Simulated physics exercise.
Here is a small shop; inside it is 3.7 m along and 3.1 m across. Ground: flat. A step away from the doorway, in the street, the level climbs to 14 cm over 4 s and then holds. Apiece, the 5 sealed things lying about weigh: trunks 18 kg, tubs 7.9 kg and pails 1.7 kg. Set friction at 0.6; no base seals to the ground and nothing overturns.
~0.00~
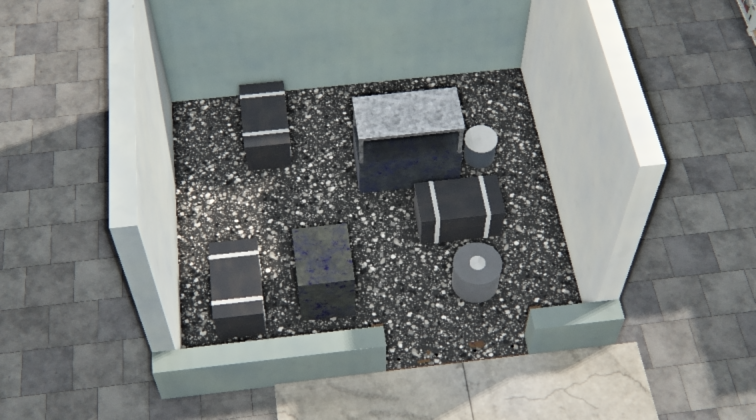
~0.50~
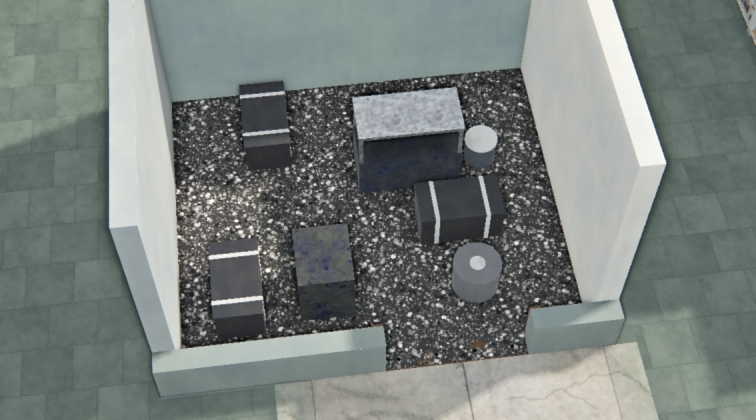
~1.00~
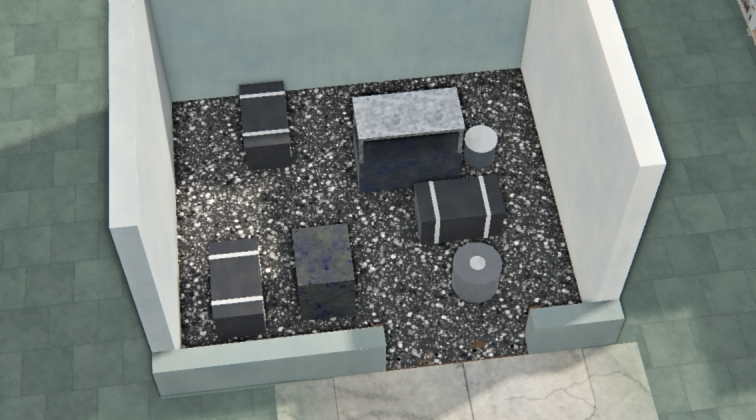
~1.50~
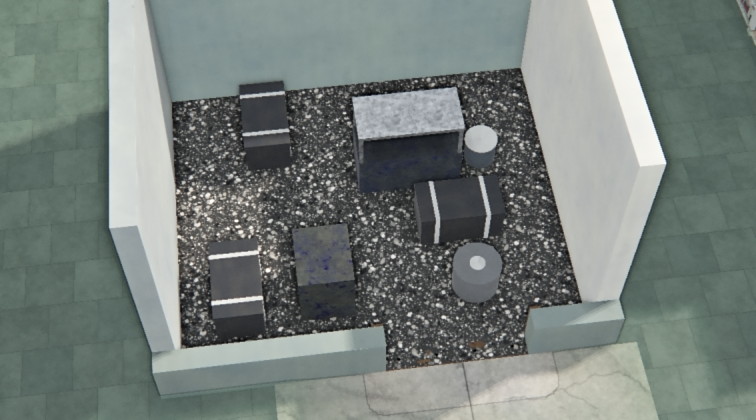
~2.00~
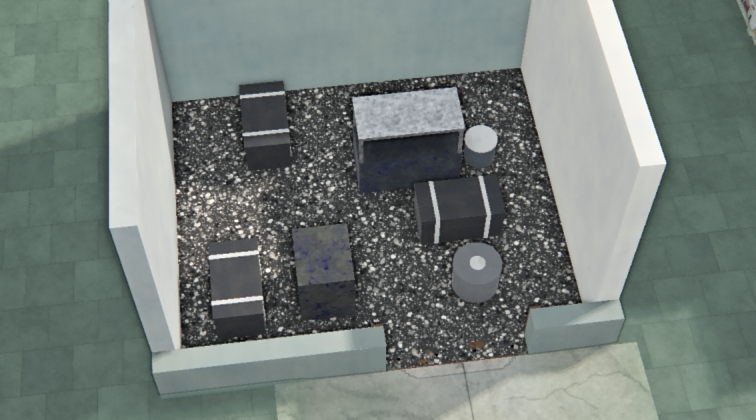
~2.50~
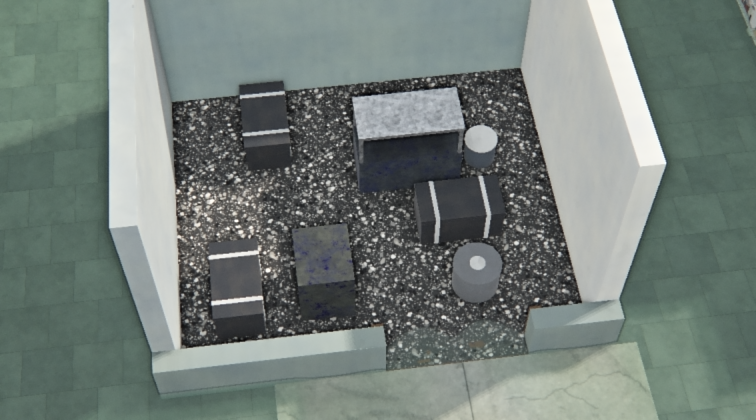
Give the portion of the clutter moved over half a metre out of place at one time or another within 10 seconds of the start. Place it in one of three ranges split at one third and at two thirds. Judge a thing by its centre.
Range: The middle, one to two thirds.
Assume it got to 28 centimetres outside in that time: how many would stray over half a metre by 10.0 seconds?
It would come to 4 of them.
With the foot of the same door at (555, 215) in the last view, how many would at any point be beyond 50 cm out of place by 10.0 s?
You'd get 3 in that case.
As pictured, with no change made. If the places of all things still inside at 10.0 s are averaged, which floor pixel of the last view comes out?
Mean position: Approximately (355, 148).
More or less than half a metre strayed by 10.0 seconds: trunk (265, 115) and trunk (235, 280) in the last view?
Taking them in turn, I'd say smaller and smaller.
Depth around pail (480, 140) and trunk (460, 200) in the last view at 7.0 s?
About 2 and 7 cm.
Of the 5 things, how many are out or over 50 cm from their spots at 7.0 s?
1.
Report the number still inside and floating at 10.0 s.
Count: 4.
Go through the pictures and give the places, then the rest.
A trunk at (264, 114) rests on the ground; a trunk at (460, 198) rests on the ground; 0.0 m2 under water; 0 of 5 have shifted, in the first frame.
A trunk at (264, 114), on the bottom; a trunk at (460, 198), on the bottom; 0.0 m2 under water; 0 of 5 have shifted, in the second frame.
A trunk at (264, 114) rests on the ground; a trunk at (460, 198) rests on the ground; 0.0 m2 under water; 0 of 5 have shifted, in the third frame.
A trunk at (264, 114) rests on the ground; a trunk at (460, 198) rests on the ground; 0.0 m2 under water; 0 of 5 have shifted, in the fourth frame.
A trunk at (264, 114) rests on the ground; a trunk at (460, 198), on the bottom; 0.0 m2 under water; 0 of 5 have shifted, in the fifth frame.
A trunk at (264, 114) rests on the ground; a trunk at (460, 198) rests on the ground; water covers 0.1 m2; 0 of 5 have shifted, in the sixth frame.
After 3.5 s 0 of 5 are over 50 cm from their spots; 0 afloat.
After 4.5 s 0 of 5 are over 50 cm from their spots; 0 afloat.
After 7.0 s 1 of 5 are over 50 cm from their spots; 1 afloat.
After 10.0 s 3 of 5 are over 50 cm from their spots, and 3 have been at some point; 4 afloat.
